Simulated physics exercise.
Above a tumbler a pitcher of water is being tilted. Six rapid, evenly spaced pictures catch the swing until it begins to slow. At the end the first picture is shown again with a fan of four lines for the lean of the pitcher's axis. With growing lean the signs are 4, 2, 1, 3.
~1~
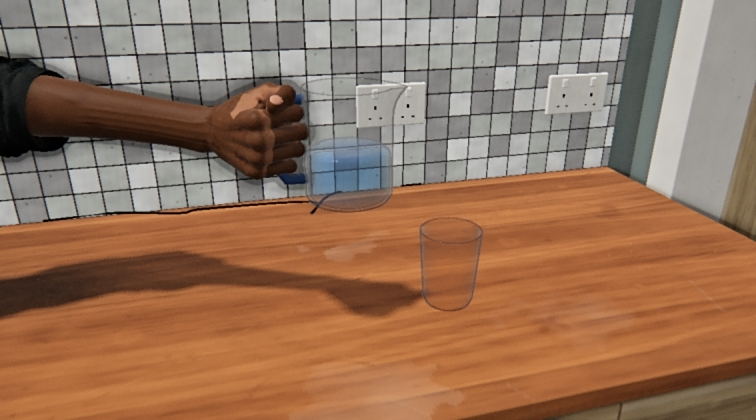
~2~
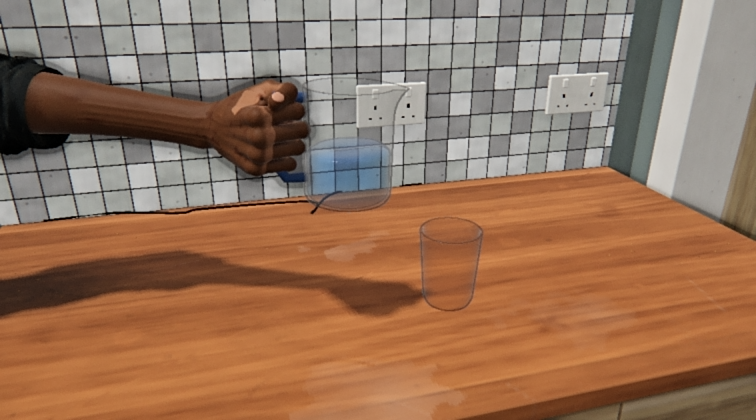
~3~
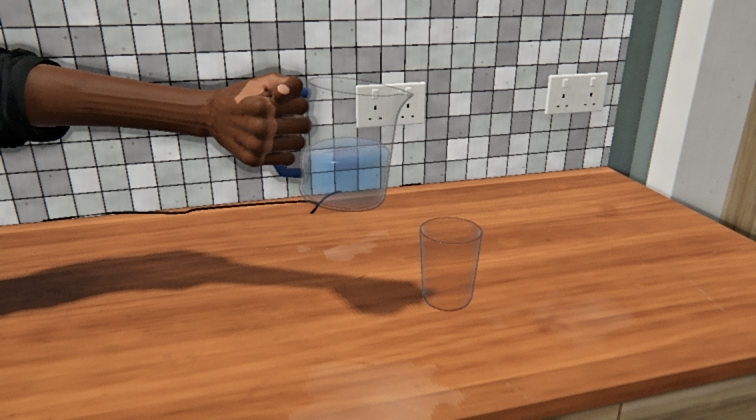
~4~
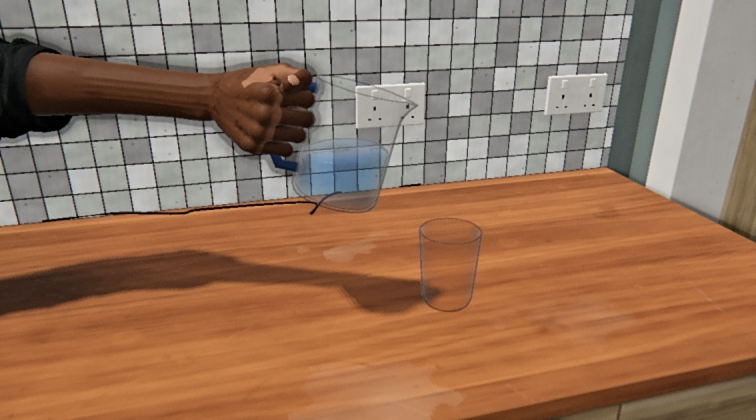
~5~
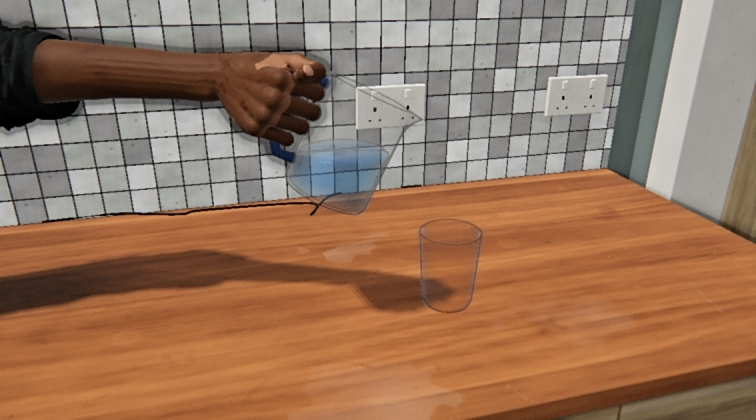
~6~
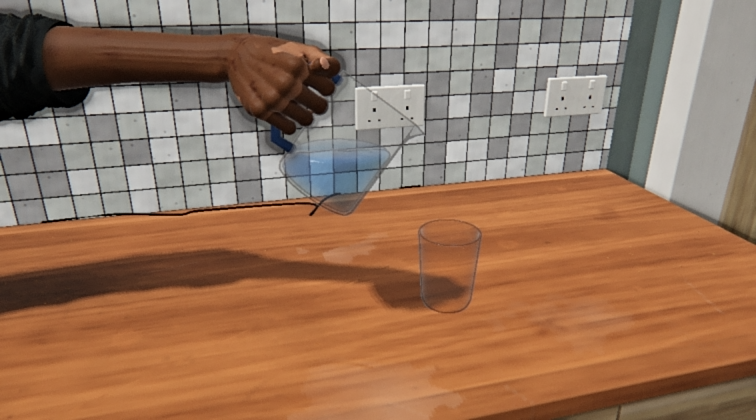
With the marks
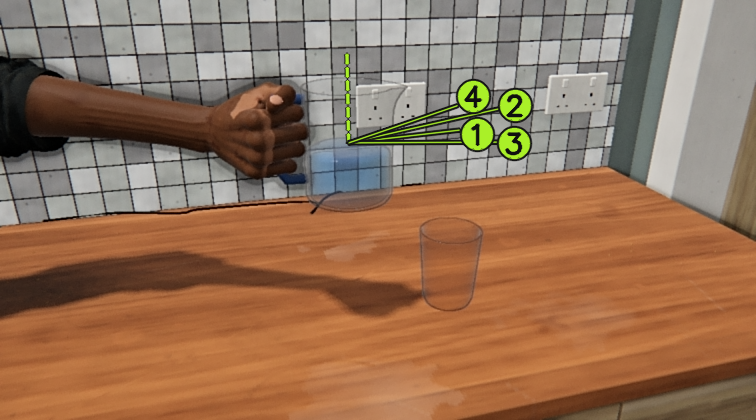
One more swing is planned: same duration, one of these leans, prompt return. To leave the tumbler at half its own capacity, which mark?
4 is best.
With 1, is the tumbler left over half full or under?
Over.
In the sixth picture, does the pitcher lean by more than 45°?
No, it does not.
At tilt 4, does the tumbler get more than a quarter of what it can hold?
Yes.
On the marked copy, 1 at (459, 130); 2 at (498, 108); 3 at (497, 142); 4 at (457, 105).
With 1, the tumbler ends with about 75 % of what it can hold; 6 % of the water is spilt.
With 2, the tumbler ends with about 64 % of what it can hold.
With 3, the tumbler ends with about 90 % of what it can hold; 6 % of the water is spilt.
With 4, the tumbler ends with about 47 % of what it can hold.
